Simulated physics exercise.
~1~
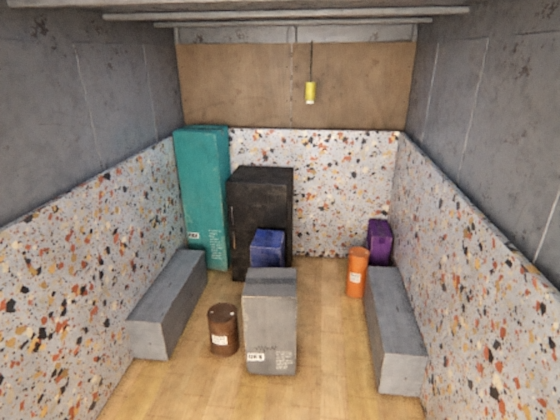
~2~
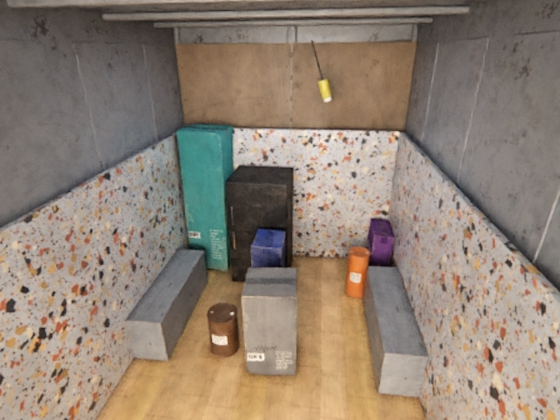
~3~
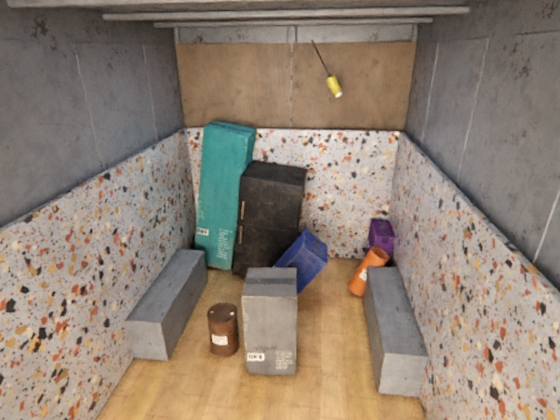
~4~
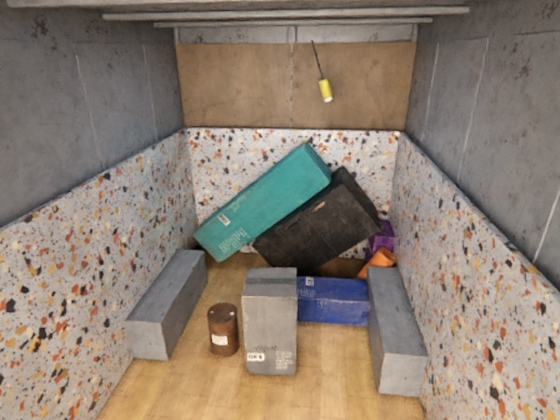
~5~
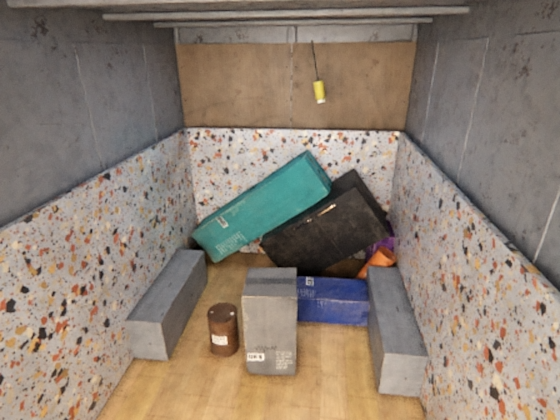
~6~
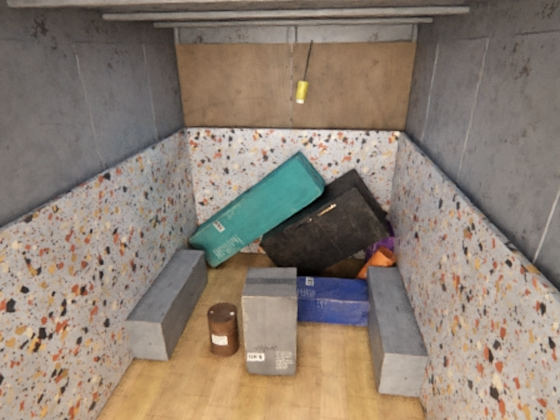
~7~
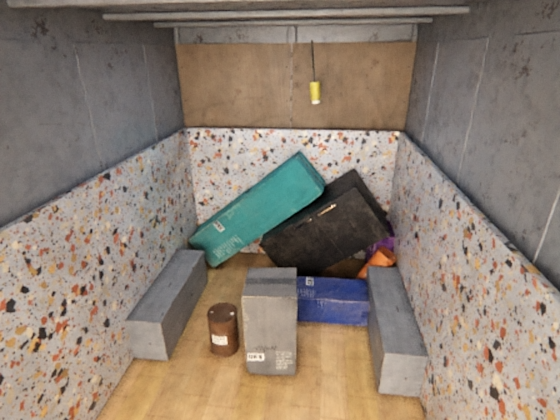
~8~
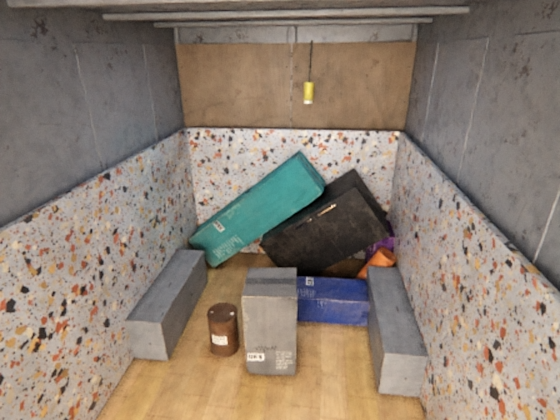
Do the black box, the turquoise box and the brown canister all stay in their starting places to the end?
No, the black and turquoise boxes both tip over to the right and end up slanting in a heap at the back. Only the brown canister keeps its spot.
